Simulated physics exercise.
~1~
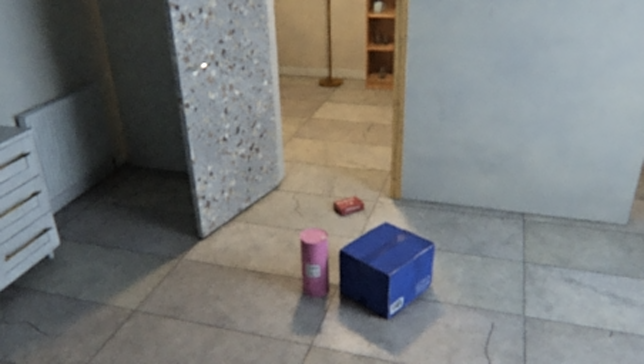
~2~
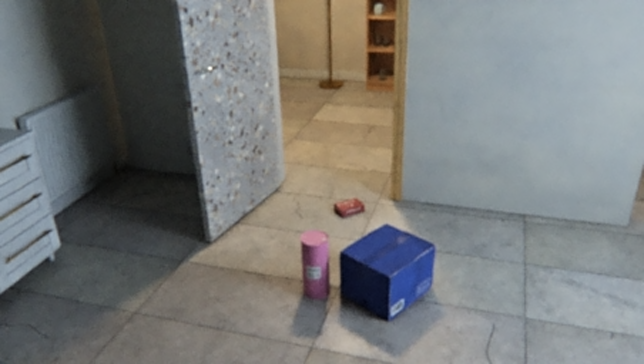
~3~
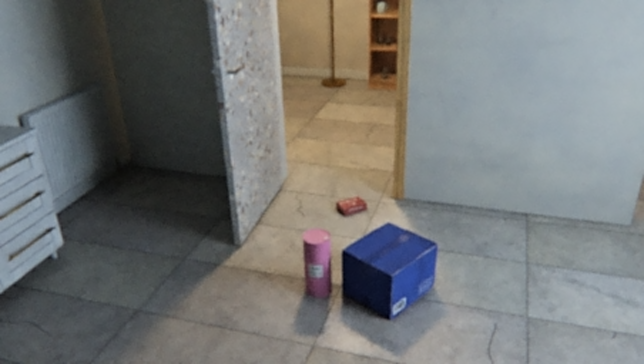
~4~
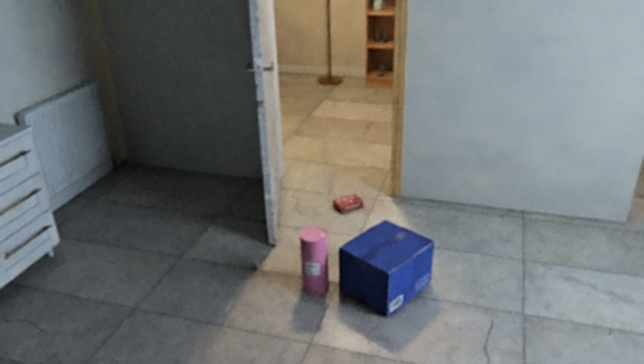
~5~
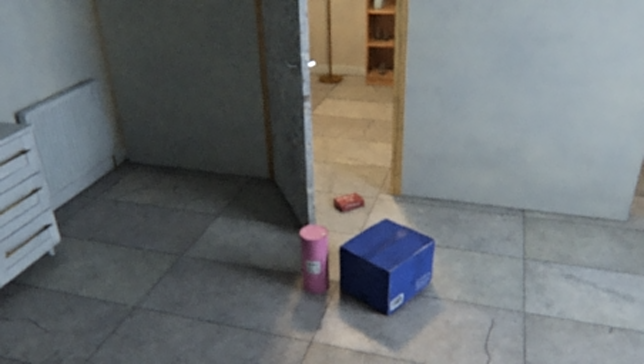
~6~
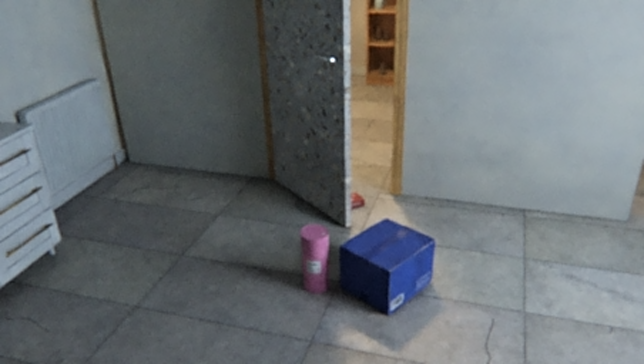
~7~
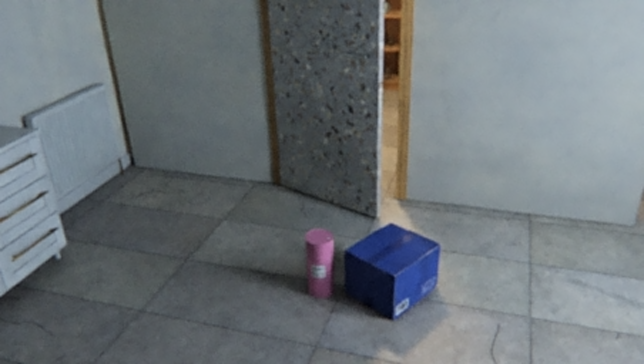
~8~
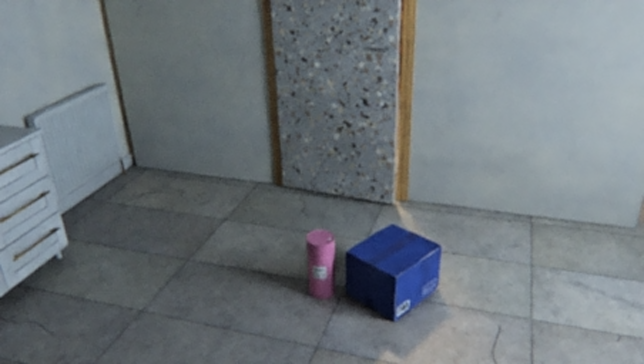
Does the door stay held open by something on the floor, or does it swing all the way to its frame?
It swings all the way to its frame. The pink canister and blue box stay where they were, and the red packet is nudged and ends up out of sight.
